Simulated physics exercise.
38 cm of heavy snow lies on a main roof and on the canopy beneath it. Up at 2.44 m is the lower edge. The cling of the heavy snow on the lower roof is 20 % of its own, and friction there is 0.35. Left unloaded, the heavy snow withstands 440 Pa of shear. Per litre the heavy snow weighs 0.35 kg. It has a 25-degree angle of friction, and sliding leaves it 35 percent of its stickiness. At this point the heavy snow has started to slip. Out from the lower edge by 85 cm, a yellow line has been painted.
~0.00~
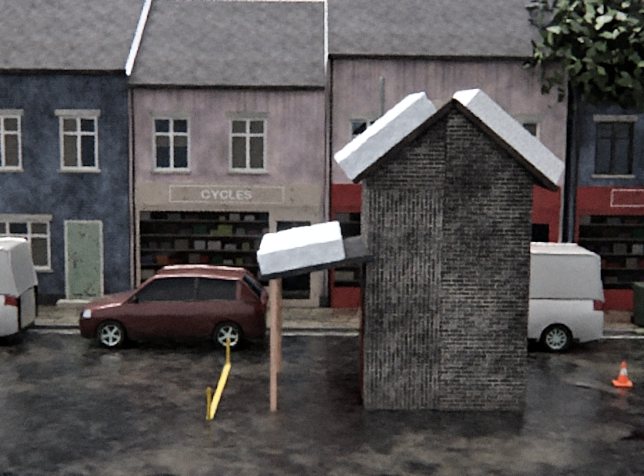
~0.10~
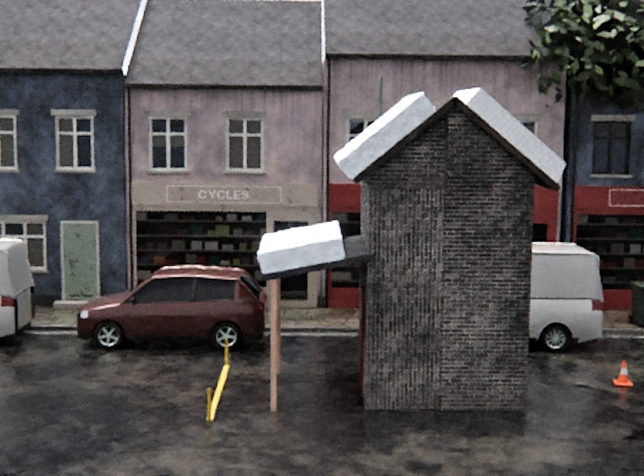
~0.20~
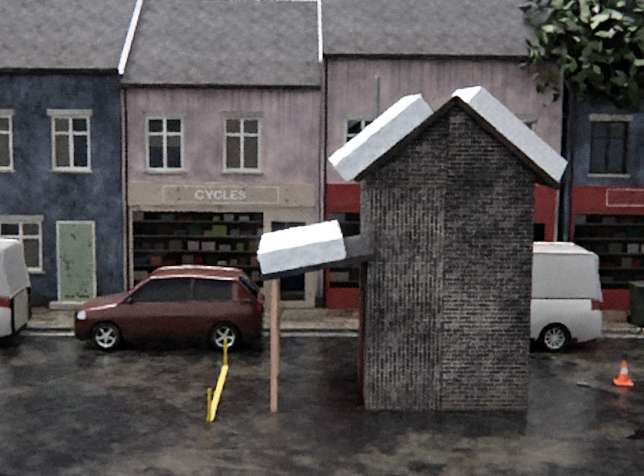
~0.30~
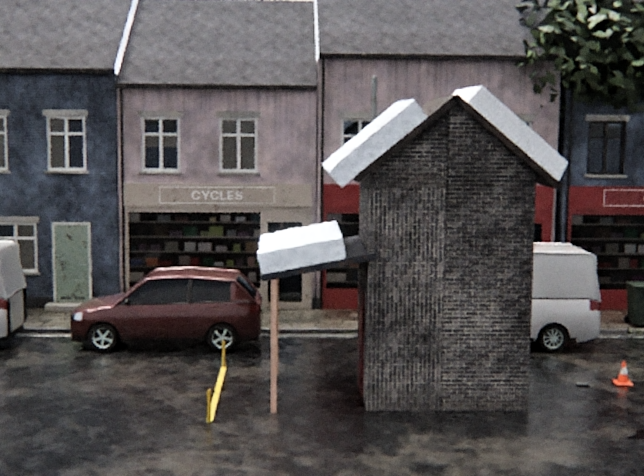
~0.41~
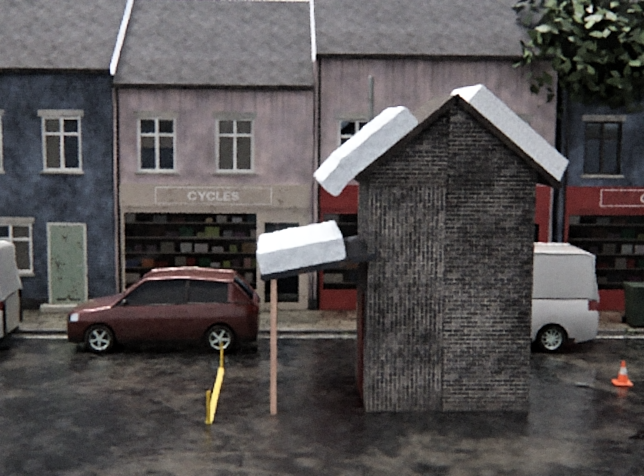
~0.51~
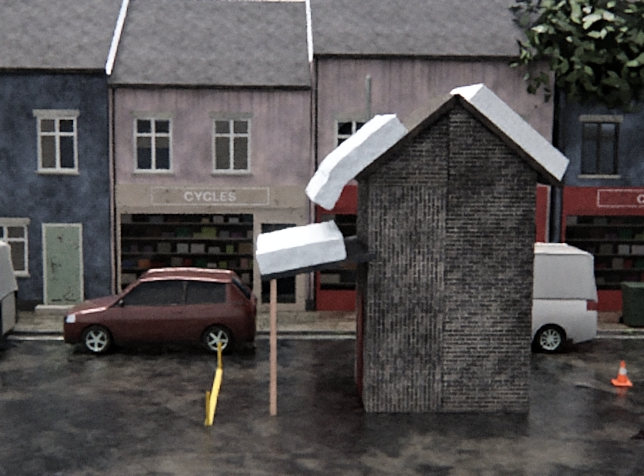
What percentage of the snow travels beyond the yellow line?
About 58 %.
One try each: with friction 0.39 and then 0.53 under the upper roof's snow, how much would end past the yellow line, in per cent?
Roughly 50 per cent first, roughly 45 per cent second.
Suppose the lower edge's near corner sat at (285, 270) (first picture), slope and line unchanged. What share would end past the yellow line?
I'd put it at around 55 percent.
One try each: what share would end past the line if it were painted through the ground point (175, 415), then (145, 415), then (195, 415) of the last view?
The three tries give 45 %, 35 % and 55 % in turn.
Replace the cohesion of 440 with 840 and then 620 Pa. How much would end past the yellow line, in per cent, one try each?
Try one gives 60 per cent, try two gives 60 per cent.
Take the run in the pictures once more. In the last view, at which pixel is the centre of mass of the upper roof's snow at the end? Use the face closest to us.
Near pixel (147, 376).
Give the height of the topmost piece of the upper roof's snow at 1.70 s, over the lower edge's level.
Roughly 0.7 m.
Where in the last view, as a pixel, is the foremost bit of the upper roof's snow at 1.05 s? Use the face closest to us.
You'll find it close to (235, 254).
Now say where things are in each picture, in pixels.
In the first picture, leading edge of the heavy snow at (352, 152).
In the second picture, leading edge of the heavy snow at (351, 152), its middle shifted 3.1 cm, 2 % of it past the upper edge, in one piece.
In the third picture, leading edge of the heavy snow at (348, 154), its middle shifted 12 cm, 7 % of it past the upper edge, in one piece.
In the fourth picture, leading edge of the heavy snow at (341, 177), its middle shifted 26 cm, 15 % of it past the upper edge, in one piece.
In the fifth picture, leading edge of the heavy snow at (334, 173), its middle shifted 45 cm, 26 % of it past the upper edge, cracking.
In the sixth picture, leading edge of the heavy snow at (323, 183), its middle shifted 70 cm, 40 % of it past the upper edge, cracking.
After 1.05 s, none is below the lower edge and 0 % is past the line.
After 1.70 s, 61 % is below the lower edge and 57 % is past the line.
After 2.35 s, 64 % is below the lower edge and 58 % is past the line.
After 3.00 s, 64 % is below the lower edge and 58 % is past the line.
After 3.10 s, at the end, 64 % is below the lower edge and 58 % is past the line.
